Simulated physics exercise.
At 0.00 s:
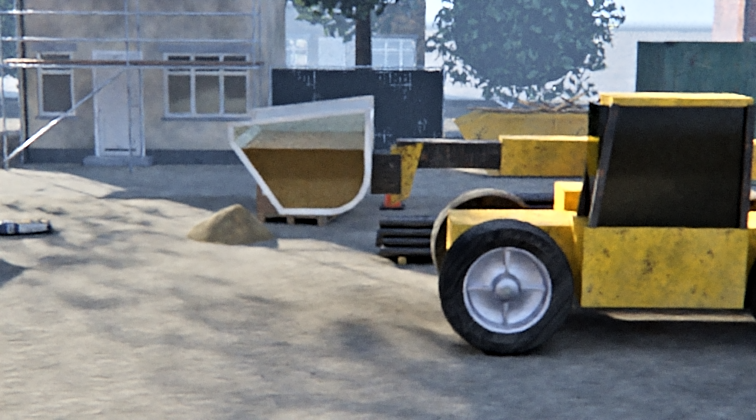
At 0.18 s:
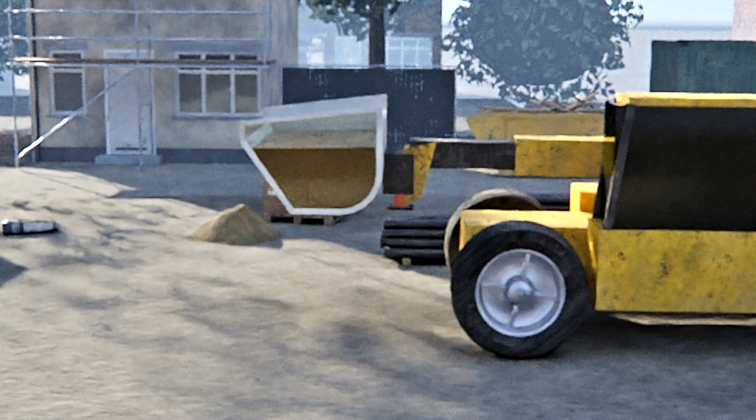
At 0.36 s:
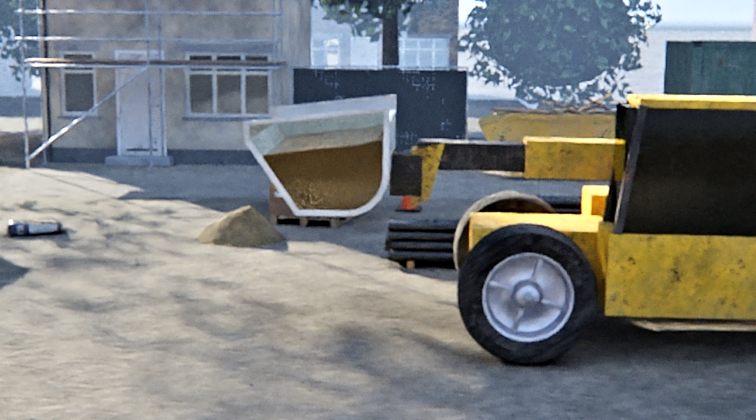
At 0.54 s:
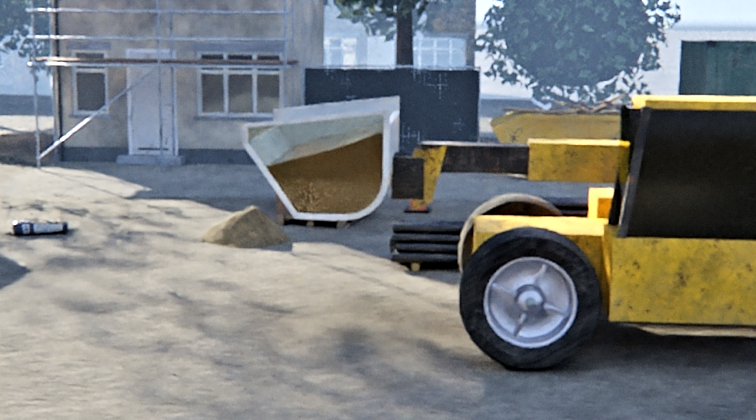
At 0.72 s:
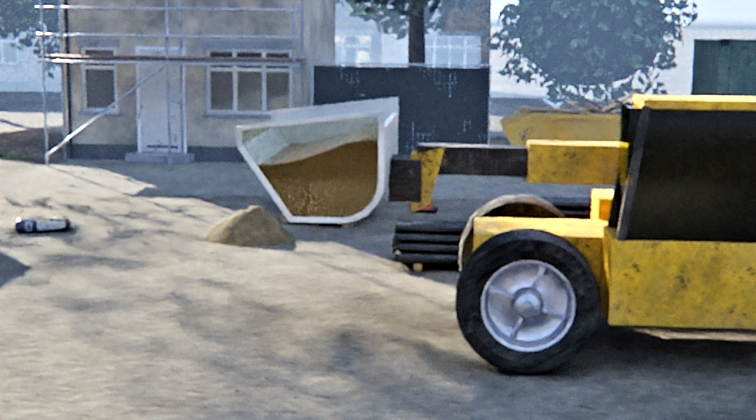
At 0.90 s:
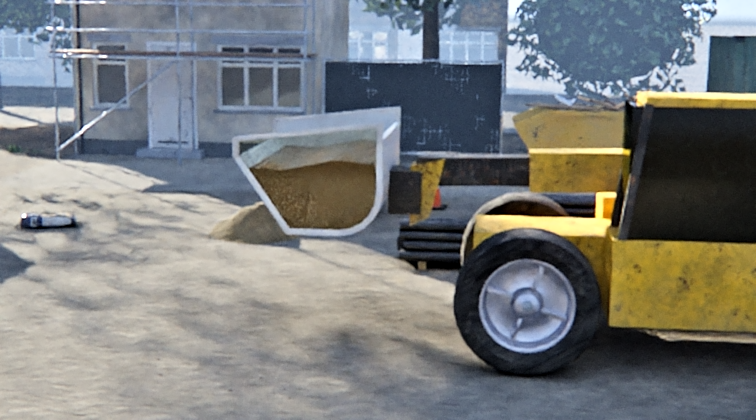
A yellow telehandler rolled backwards to the right and slowed, the brown water in its clear-sided bucket rising toward the machine, then the bucket lowered a little as the water evened out.
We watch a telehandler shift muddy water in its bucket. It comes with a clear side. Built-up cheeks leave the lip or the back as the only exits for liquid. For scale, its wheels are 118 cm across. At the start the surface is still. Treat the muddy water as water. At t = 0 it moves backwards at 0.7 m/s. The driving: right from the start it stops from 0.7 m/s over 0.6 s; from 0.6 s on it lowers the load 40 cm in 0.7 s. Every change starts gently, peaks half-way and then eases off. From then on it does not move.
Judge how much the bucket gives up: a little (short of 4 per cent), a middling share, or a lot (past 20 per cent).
It gives up a little.
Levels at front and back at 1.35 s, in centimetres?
The surface sits near 52 cm in front and near 46 cm at the rear.
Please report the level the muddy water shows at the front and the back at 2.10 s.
Some 50 cm in front and some 58 cm behind.
After 1.35 s the surface stands 45 cm at the back and 53 cm at the front; 1 per cent is out, over the front.
After 1.70 s the surface stands 53 cm at the back and 49 cm at the front; 1 per cent is out, over the front.
After 2.10 s the surface stands 57 cm at the back and 49 cm at the front; 1 per cent is out, over the front.
After 4.18 s 2 per cent is out, over the front, 14 of 731 litres.
